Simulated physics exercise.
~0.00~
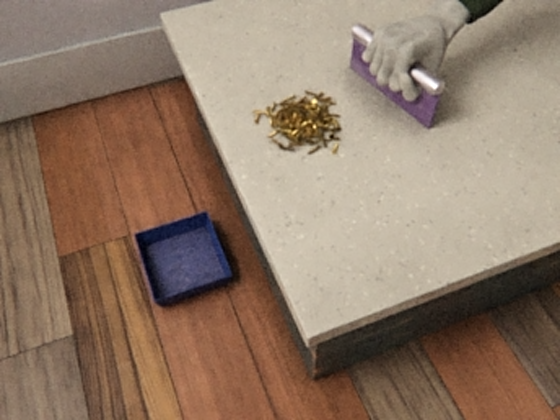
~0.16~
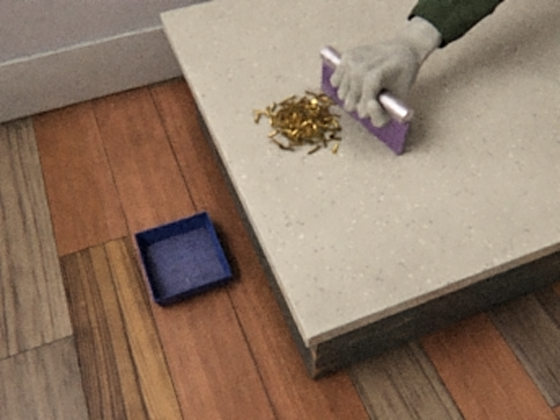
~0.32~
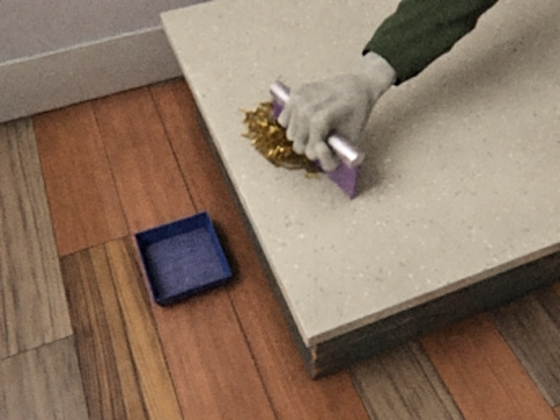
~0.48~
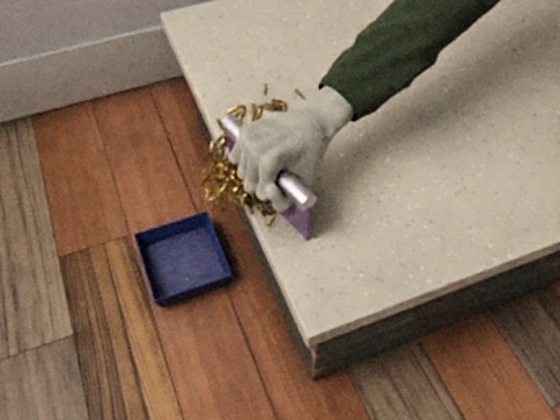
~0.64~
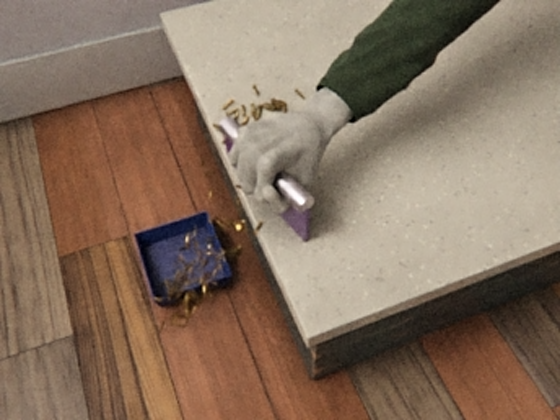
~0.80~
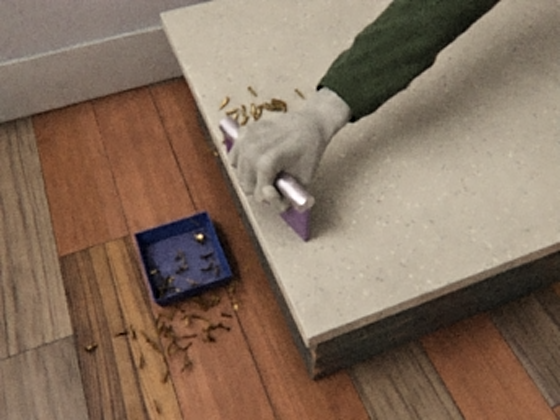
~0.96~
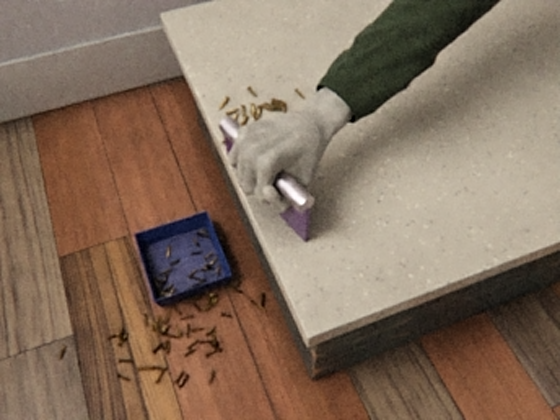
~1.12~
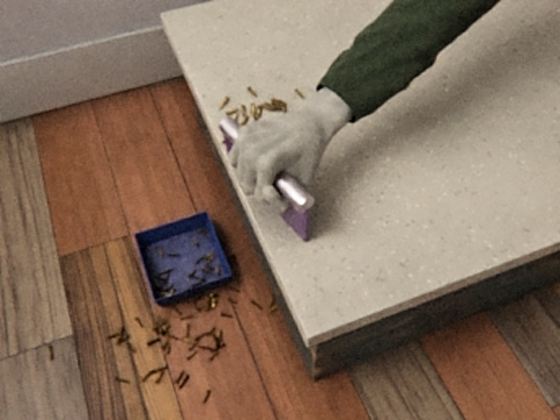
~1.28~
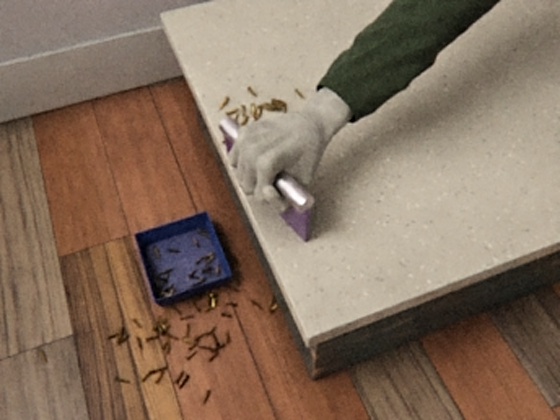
A pale-gloved hand in a dark green sleeve grips a purple scraper with a silvery handle on a speckled, cream-coloured slab, seen from above at an angle. A heap of small brass-coloured screws lies to its left, and an open blue tin sits below on the brown and grey plank floor. The scraper sweeps left and downward, shoving the heap to the slab's edge, where it stops. Many pieces spill over, some landing in the tin and others scattering across the planks in front of it. Finally, a small group remains on the slab beside the still hand.
